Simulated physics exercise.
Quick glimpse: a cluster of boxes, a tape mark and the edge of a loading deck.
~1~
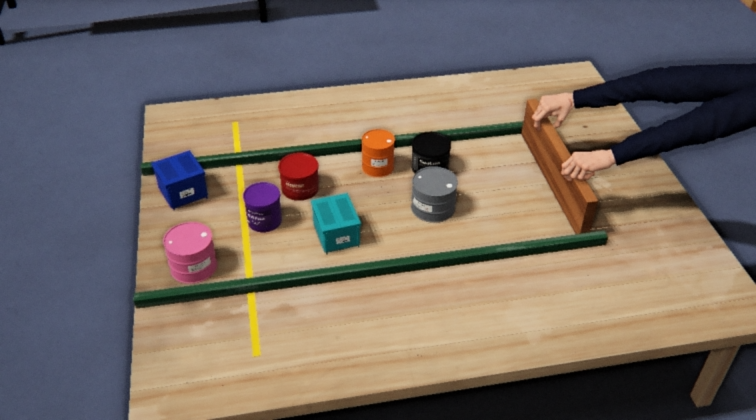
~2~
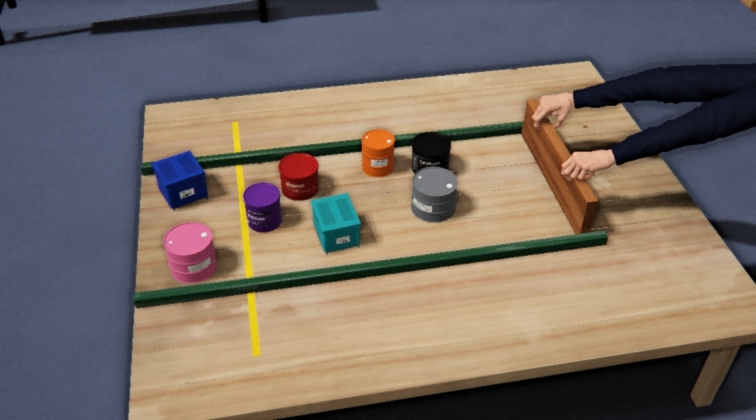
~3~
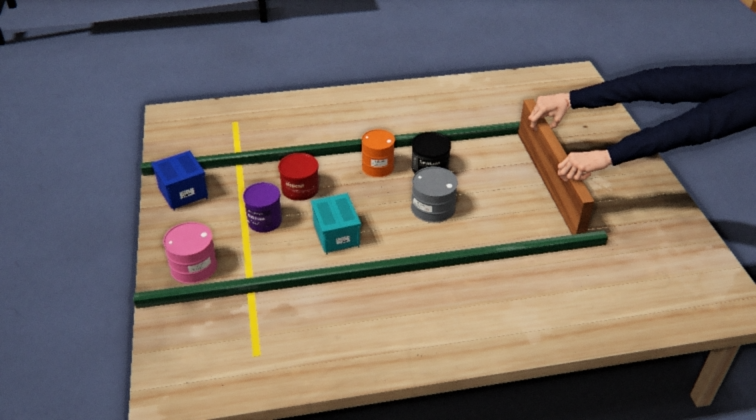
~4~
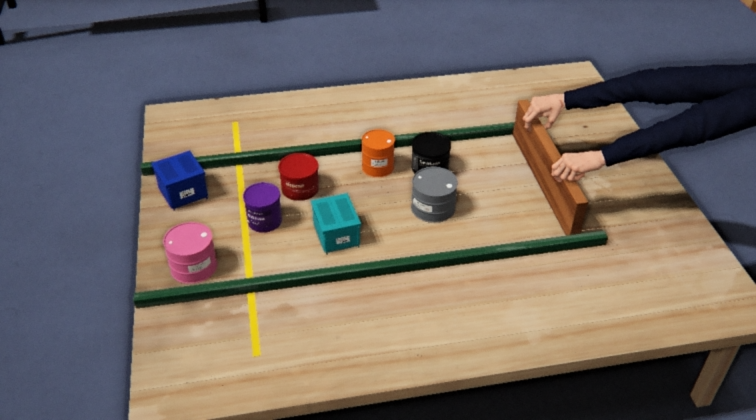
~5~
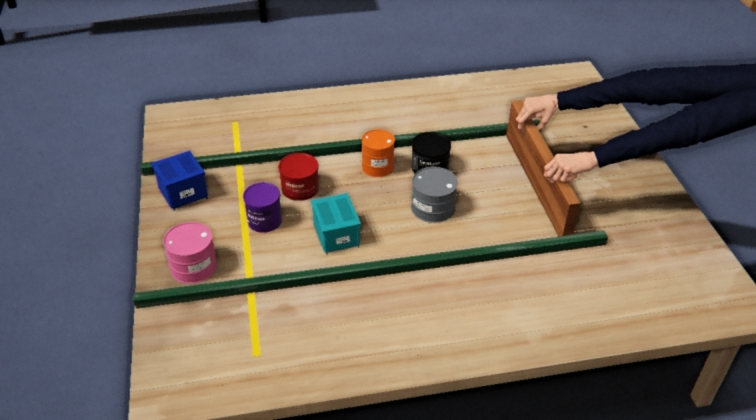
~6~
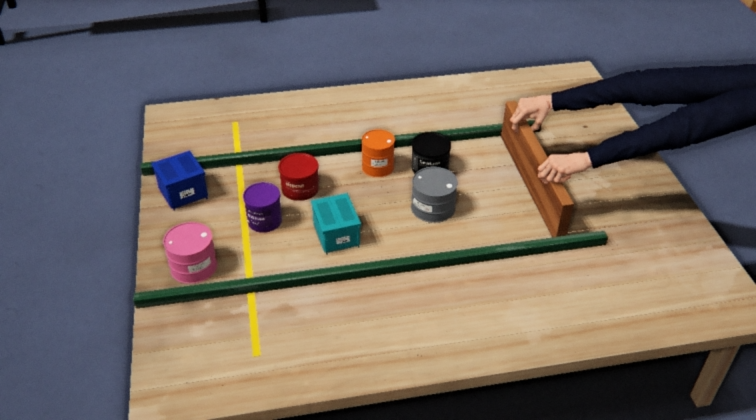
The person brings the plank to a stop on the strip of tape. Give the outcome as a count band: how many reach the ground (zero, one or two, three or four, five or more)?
Zero reach the ground.
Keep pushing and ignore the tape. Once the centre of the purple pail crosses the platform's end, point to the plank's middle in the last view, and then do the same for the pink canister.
With the purple pail it sits around (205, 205), with the pink canister around (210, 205).
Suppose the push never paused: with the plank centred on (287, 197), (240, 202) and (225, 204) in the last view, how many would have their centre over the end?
Over the end: 0, 0, 1.
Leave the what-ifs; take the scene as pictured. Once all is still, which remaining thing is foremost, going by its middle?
It's the blue tote that ends nearest.
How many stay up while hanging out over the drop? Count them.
The total would be 1.
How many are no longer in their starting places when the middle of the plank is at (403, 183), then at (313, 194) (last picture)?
In order, the tallies are 3 and 6.
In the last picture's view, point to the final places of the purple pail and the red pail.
I'd put one close to (179, 220) and the other close to (180, 196).
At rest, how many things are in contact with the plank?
At rest, 4 are in contact.
Soon after, none off yet; blue tote at rest near (181, 181); pink canister at rest near (191, 253); purple pail at rest near (263, 208).
At rest, the number that fall off is zero.
